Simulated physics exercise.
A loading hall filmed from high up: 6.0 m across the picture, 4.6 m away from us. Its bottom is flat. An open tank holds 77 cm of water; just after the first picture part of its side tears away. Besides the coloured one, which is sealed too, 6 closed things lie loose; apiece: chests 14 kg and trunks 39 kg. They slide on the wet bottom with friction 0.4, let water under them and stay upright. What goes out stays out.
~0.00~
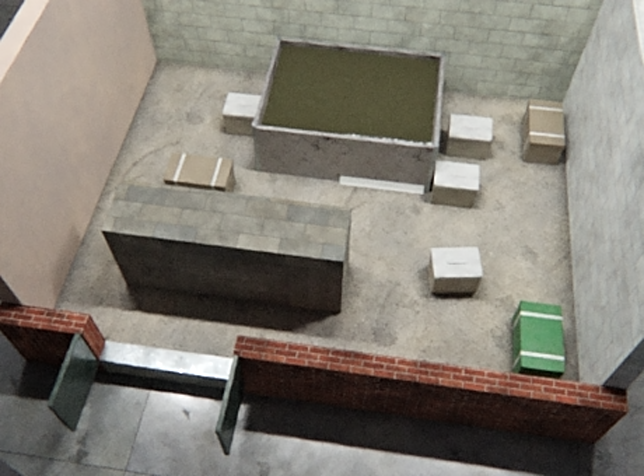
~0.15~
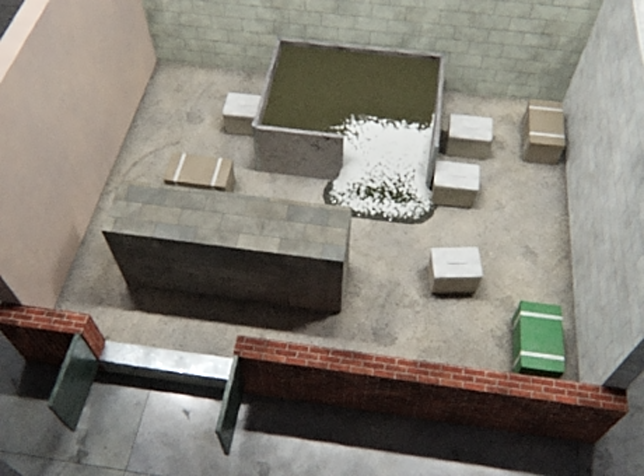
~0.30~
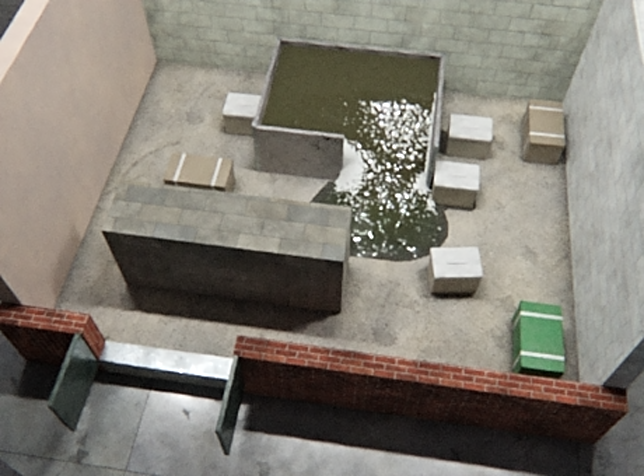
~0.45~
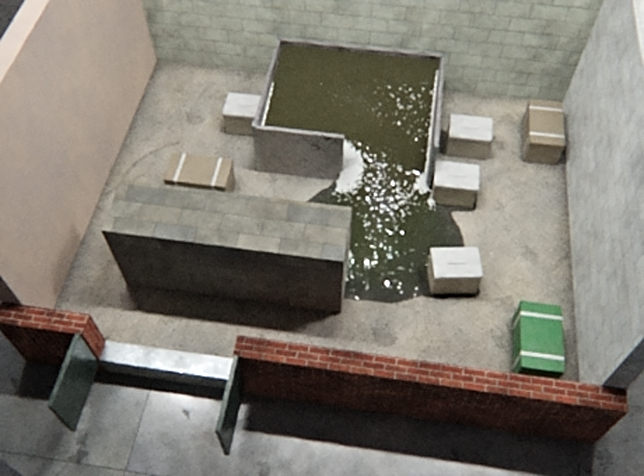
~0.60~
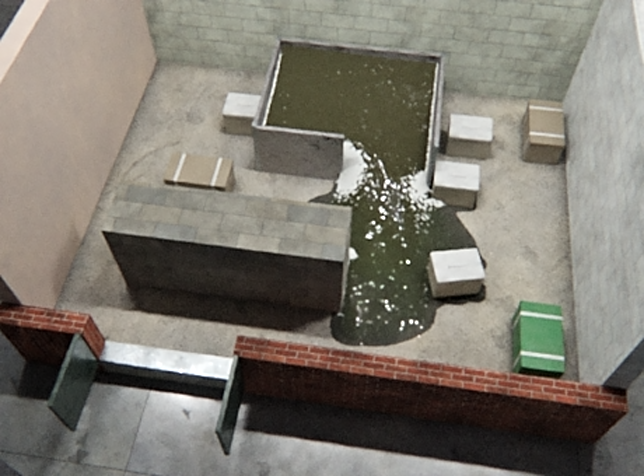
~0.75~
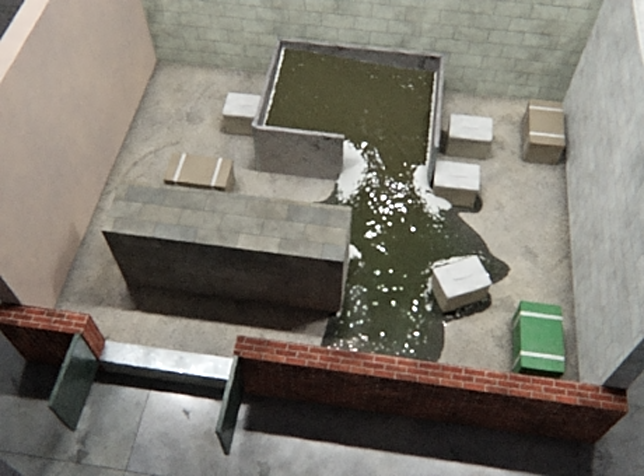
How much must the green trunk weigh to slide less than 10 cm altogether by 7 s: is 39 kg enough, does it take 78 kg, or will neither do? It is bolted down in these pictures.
For it, neither load is enough.
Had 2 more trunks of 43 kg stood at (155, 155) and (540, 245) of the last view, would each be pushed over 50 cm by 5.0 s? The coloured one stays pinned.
In turn: Under, over.
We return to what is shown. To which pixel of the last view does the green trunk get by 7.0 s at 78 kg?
Near (542, 153).
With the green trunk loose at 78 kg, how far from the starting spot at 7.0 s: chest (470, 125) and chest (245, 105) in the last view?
In that order: 80 cm, 30 cm.
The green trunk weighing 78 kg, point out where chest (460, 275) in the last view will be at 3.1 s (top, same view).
Around (519, 312).
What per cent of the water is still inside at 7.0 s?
Some 94 per cent remains.
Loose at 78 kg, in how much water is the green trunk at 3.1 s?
Roughly 20 cm.
After 1.4 s the green trunk would be 9 cm from its start with 39 kg and 3 cm from its start with 78 kg; 8 cm of water round it then.
After 3.1 s the green trunk would be 151 cm from its start with 39 kg and 107 cm from its start with 78 kg; 20 cm of water round it then.
After 4.9 s the green trunk would be 294 cm from its start with 39 kg and 261 cm from its start with 78 kg; 10 cm of water round it then.
After 7.0 s the green trunk would be 256 cm from its start with 39 kg and 263 cm from its start with 78 kg; 15 cm of water round it then.
